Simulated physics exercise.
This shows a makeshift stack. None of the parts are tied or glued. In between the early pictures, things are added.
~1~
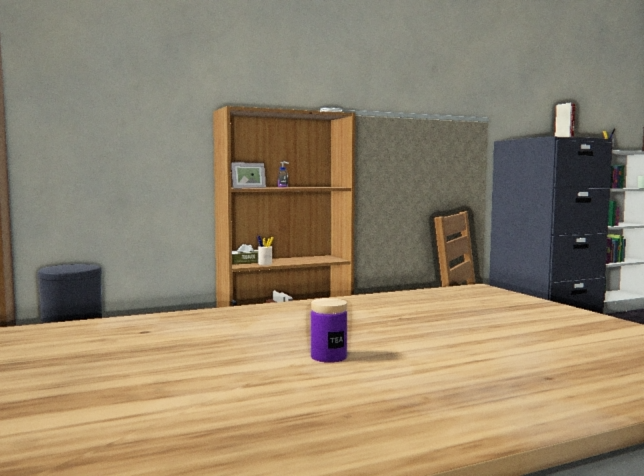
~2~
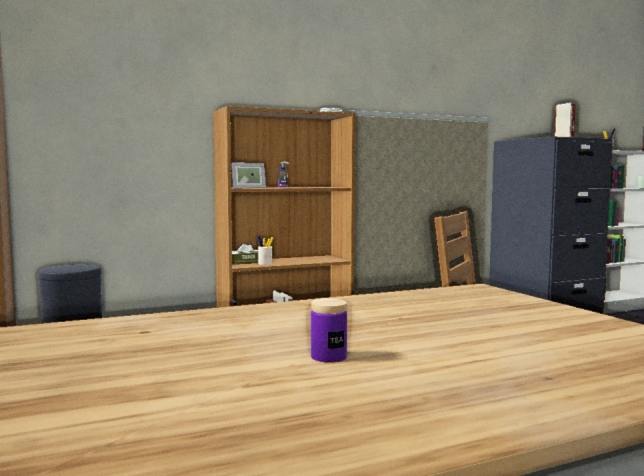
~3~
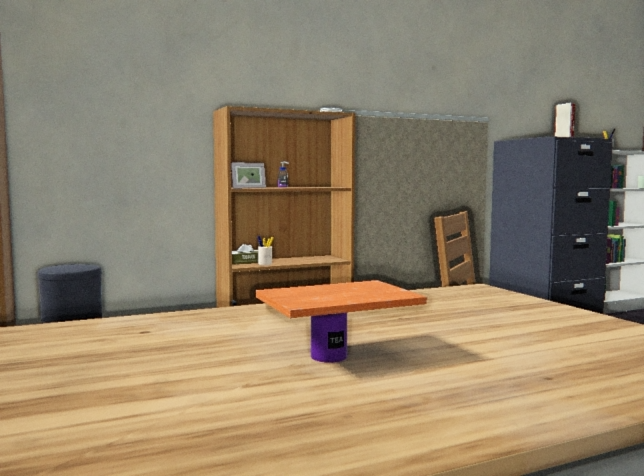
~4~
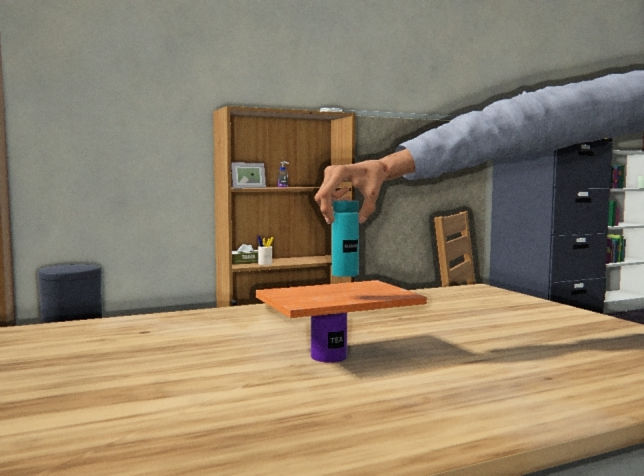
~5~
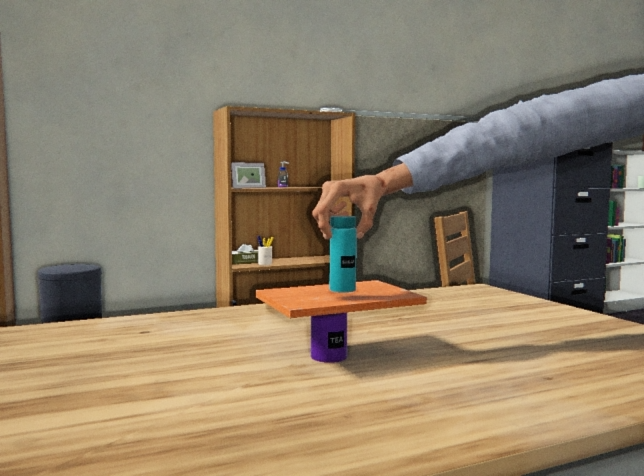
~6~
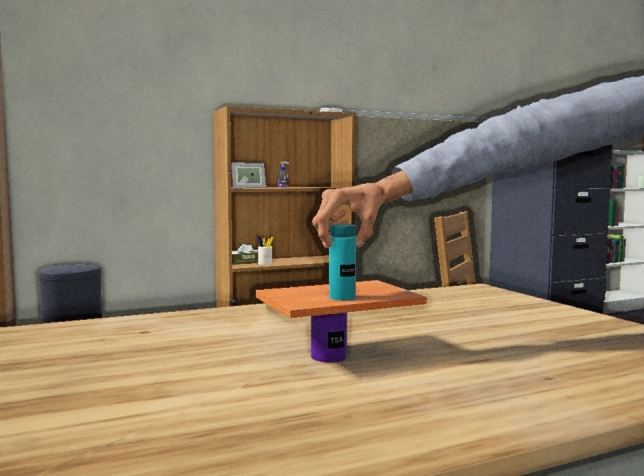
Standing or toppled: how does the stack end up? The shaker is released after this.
The stack survives.
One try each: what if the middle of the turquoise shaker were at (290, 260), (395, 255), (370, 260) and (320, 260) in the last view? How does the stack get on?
Try 1: Stands; try 2: Topples; try 3: Topples; try 4: Stands.
Then, 0.20 s after the last picture, nothing has stirred.
Then, 0.40 s after the last picture, turquoise shaker resting near (343, 262).
At rest, all 3 in place. Seen from the same camera at the end, turquoise shaker near (343, 262). The stack keeps its balance.
